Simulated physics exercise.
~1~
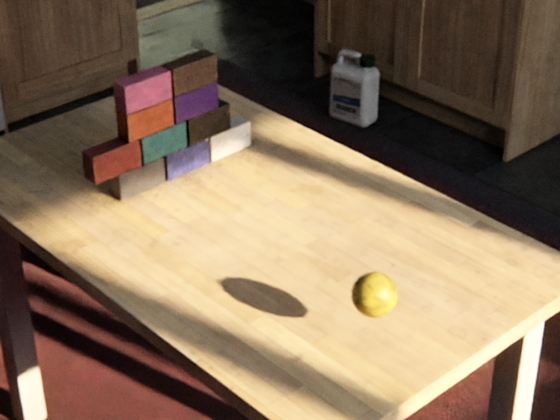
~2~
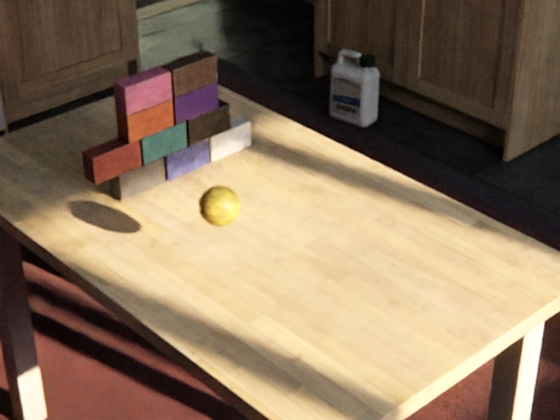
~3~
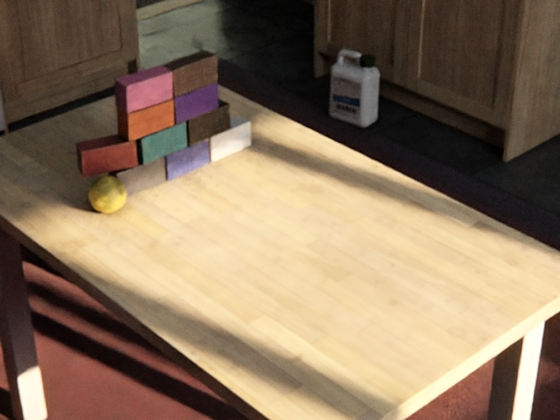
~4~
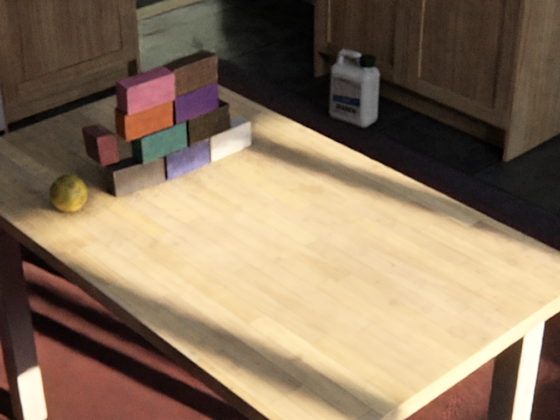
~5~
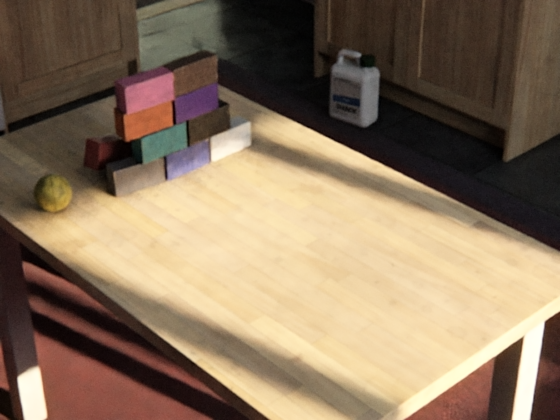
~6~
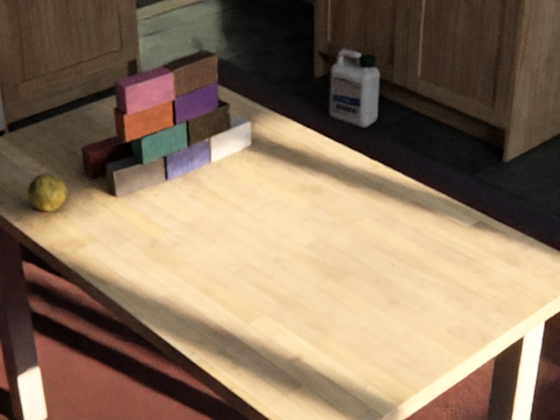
The footage shows a yellow ball flying leftward over a wooden table toward a small pile of coloured blocks, where it meets the red block at the left end. The red block shifts and drops behind the pile's left end, the others stay stacked, and the ball ends near the table's left edge.
